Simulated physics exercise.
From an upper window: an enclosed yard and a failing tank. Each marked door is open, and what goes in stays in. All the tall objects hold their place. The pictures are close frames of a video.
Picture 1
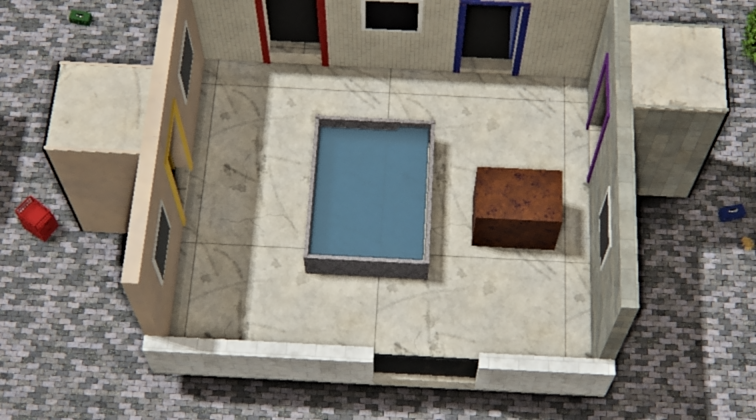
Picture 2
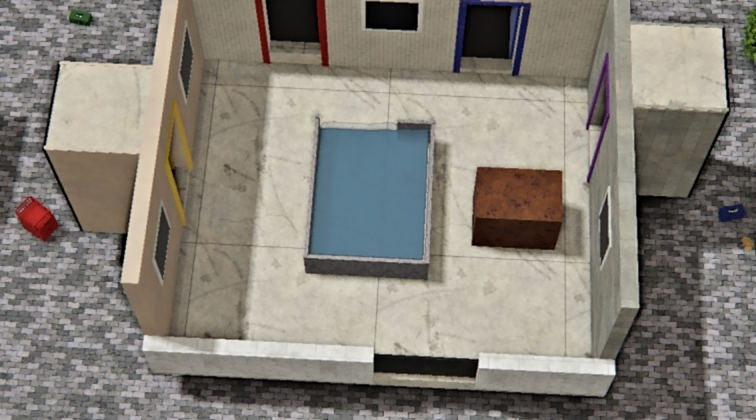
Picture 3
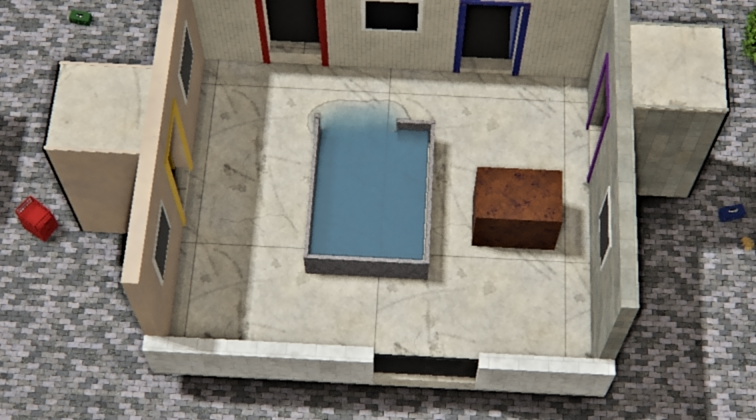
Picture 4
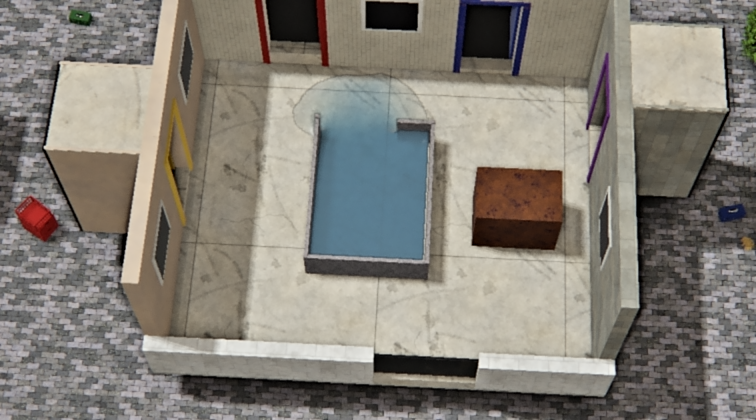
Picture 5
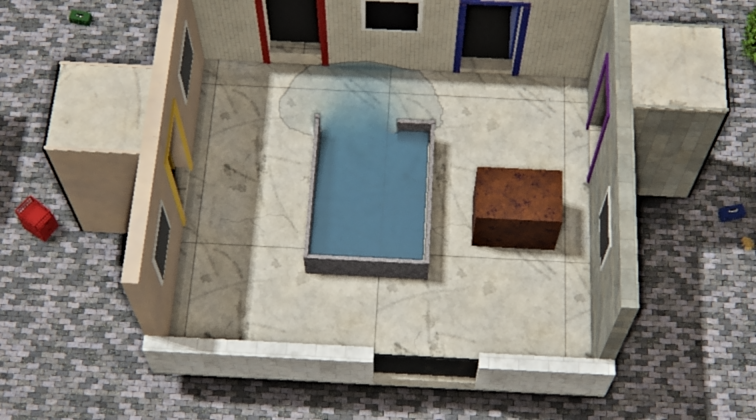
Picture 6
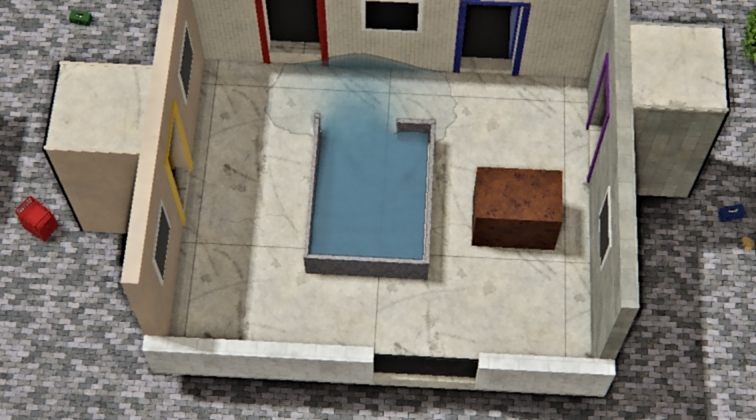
In an enclosed yard seen from above, an open tank of blue water stands whole beside a rust-brown block. A gap opens in the tank's far side, and water pours out, fanning across the pale floor until it reaches the back wall between the red and blue doorways, while the block stays still.
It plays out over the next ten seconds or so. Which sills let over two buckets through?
One by one: The red door admits no more than that; the purple door admits no more than that; the yellow door admits no more than that; the blue door admits no more than that.
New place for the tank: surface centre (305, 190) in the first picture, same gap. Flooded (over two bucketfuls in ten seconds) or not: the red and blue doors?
The red one passes that mark; the blue one holds.
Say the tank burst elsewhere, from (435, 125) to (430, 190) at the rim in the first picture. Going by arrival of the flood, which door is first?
I say the one in purple.
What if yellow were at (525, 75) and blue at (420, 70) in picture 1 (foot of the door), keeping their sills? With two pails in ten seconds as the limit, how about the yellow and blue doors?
In short: Yellow door stays under; blue door lets more in.
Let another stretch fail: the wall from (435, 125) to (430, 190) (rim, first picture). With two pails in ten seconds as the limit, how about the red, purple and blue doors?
One by one: Red lets less in; purple goes over; blue is over.
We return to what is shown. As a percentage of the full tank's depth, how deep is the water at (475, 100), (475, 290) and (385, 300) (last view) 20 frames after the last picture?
About 12, 0 and 0 per cent.
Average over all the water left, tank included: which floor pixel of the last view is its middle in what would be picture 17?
At about (357, 155).
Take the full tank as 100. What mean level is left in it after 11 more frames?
Close to 54 %.
A moment on, water covers 15 % of the floor; the red door wet at the sill, nothing in, the purple door not reached, the yellow door not reached, the blue door wet at the sill, nothing in.
Next, water covers 30 % of the floor; the red door wet at the sill, nothing in, the purple door not reached, the yellow door not reached, the blue door wet at the sill, nothing in.
Then, water covers 50 % of the floor; the red door wet at the sill, nothing in, the purple door wet at the sill, nothing in, the yellow door wet at the sill, nothing in, the blue door wet at the sill, nothing in.
Later, water covers 80 % of the floor; the red door wet at the sill, nothing in, the purple door wet at the sill, nothing in, the yellow door wet at the sill, nothing in, the blue door wet at the sill, nothing in.
In the end, water covers 95 % of the floor; the red door wet at the sill, nothing in, the purple door wet at the sill, nothing in, the yellow door wet at the sill, nothing in, the blue door wet at the sill, nothing in.
